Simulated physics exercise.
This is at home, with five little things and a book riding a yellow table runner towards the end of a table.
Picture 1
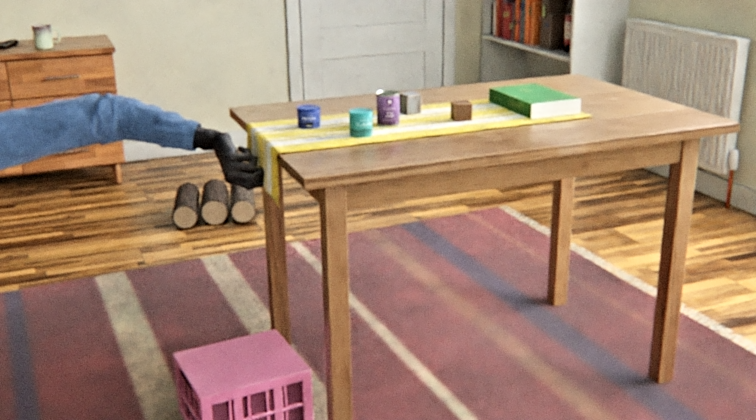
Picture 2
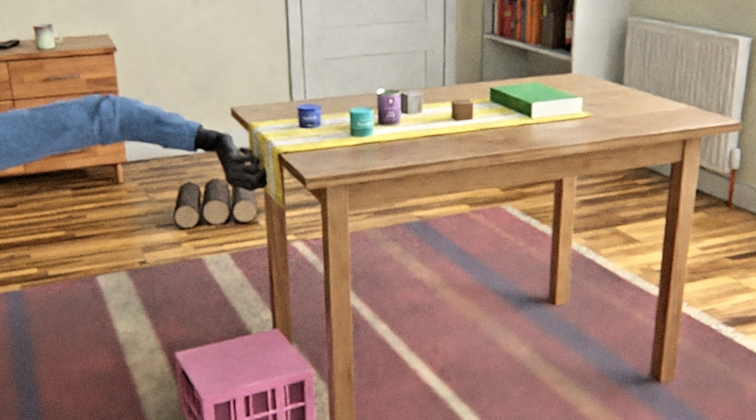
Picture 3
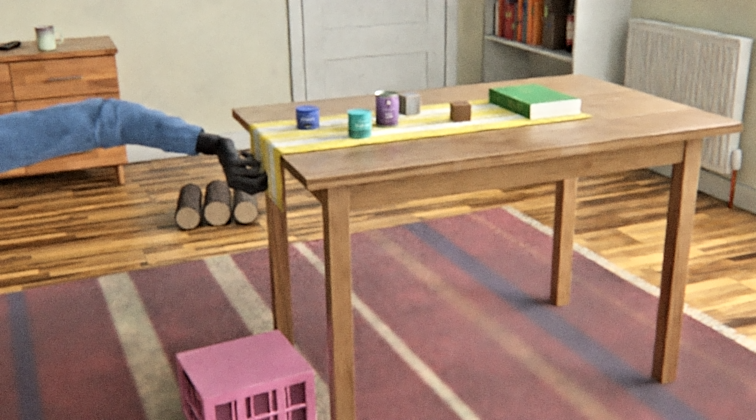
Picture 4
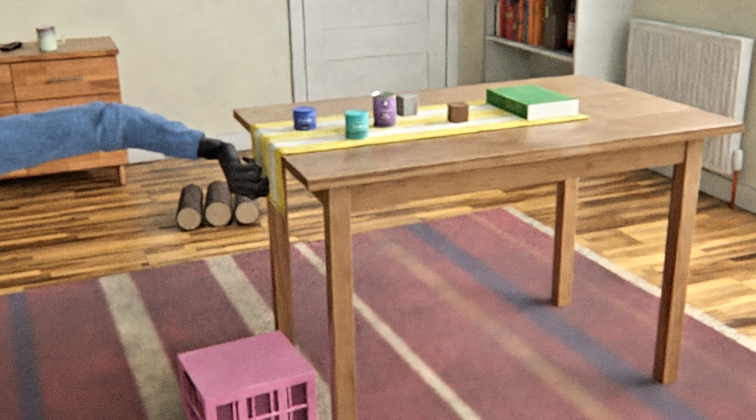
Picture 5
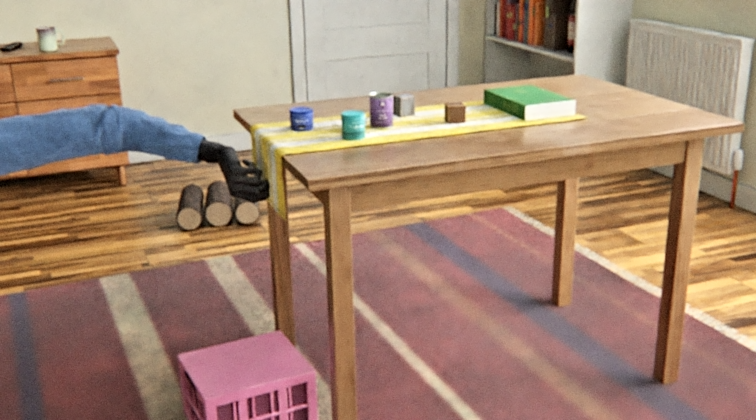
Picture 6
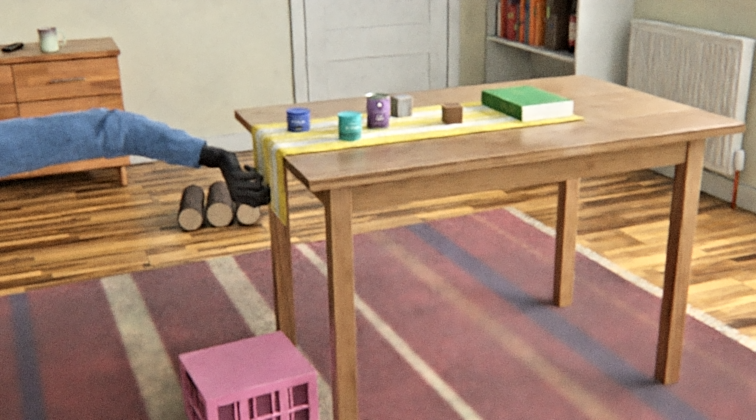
A gloved hand slowly pulling a yellow runner down over a table's left edge, small pots, cubes and a green book shifting left.
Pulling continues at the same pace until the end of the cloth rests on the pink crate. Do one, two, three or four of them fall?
My guess is it ends up with four missing from the top.
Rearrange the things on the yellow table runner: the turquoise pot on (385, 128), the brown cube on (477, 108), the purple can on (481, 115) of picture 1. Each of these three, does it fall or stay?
As for the turquoise pot, it goes off; the brown cube stays aboard; the purple can stays aboard.
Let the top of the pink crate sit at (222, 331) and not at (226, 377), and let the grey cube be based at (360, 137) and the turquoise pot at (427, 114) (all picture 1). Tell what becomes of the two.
In the end the grey cube is no longer on top and the turquoise pot is still on top.
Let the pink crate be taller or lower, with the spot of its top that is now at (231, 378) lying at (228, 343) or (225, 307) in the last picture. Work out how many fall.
Over the edge: 3, then 2.
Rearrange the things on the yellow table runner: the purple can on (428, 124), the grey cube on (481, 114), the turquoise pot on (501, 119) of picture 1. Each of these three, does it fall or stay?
The purple can ends up off the top, the grey cube ends up on top still, the turquoise pot ends up on top still.
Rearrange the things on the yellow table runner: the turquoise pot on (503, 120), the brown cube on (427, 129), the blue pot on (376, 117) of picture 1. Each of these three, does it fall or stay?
Here's how it goes: The turquoise pot makes it through, the brown cube ends up down, and the blue pot ends up down.
A little later, hem near (272, 300); blue pot and turquoise pot gone.
Next, hem on the crate; blue pot, turquoise pot and purple can gone.
When it is over, hem on the crate; blue pot, turquoise pot, purple can and grey cube gone. Over the edge go four.
